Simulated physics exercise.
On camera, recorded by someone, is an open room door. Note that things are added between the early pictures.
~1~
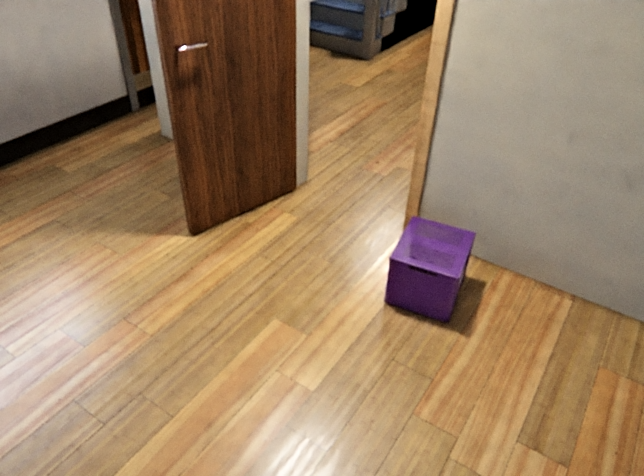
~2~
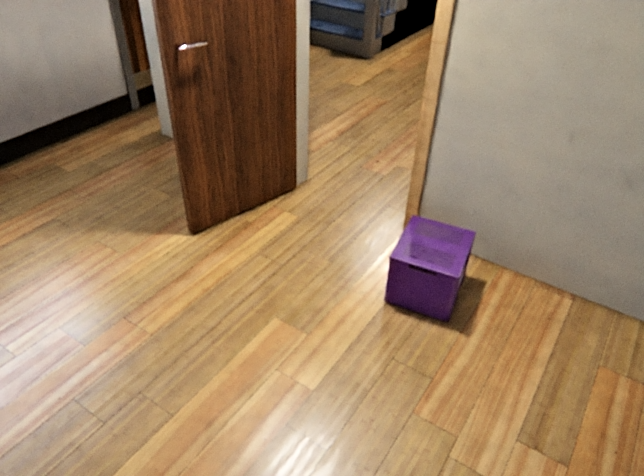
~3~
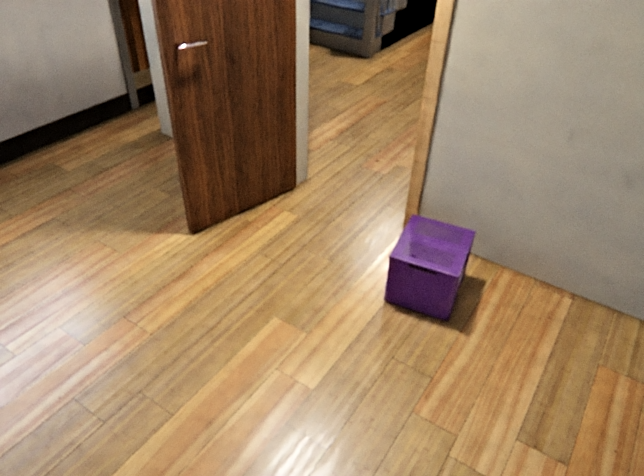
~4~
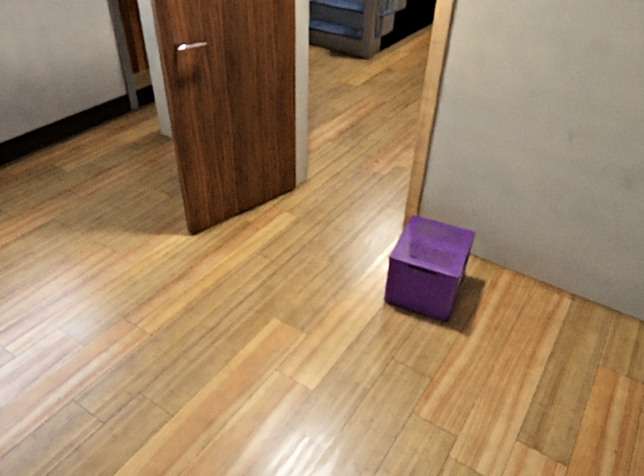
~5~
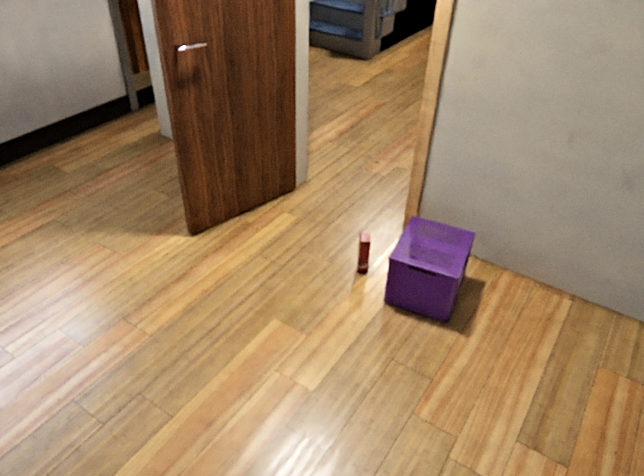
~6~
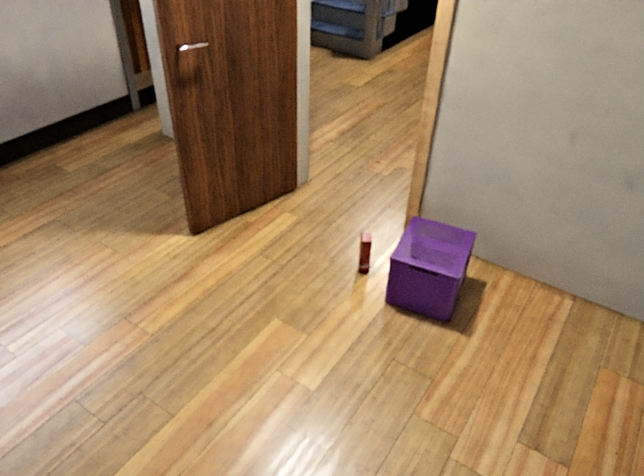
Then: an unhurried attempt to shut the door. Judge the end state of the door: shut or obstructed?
When it's pushed, the door meets no obstruction on the way.
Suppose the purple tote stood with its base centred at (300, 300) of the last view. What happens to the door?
The door swings all the way.
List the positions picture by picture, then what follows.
Door wide open and still; purple tote (429, 268), in the first frame.
Door wide open and still; purple tote (429, 267), in the second frame.
Door wide open and still; purple tote (429, 267), in the third frame.
Door wide open and still; purple tote (429, 267), in the fourth frame.
Door wide open and still; purple tote (429, 268), in the fifth frame.
Door wide open and still; red carton (365, 253); purple tote (430, 268), in the sixth frame.
Then, 0.70 s after the last picture, door 86° open.
Then, 1.20 s after the last picture, door 59° open.
Then, 1.60 s after the last picture, door 36° open.
Then, 2.00 s after the last picture, door 13° open.
At rest, door 0° open; both in place. Seen from the same camera at the end, red carton near (365, 253).
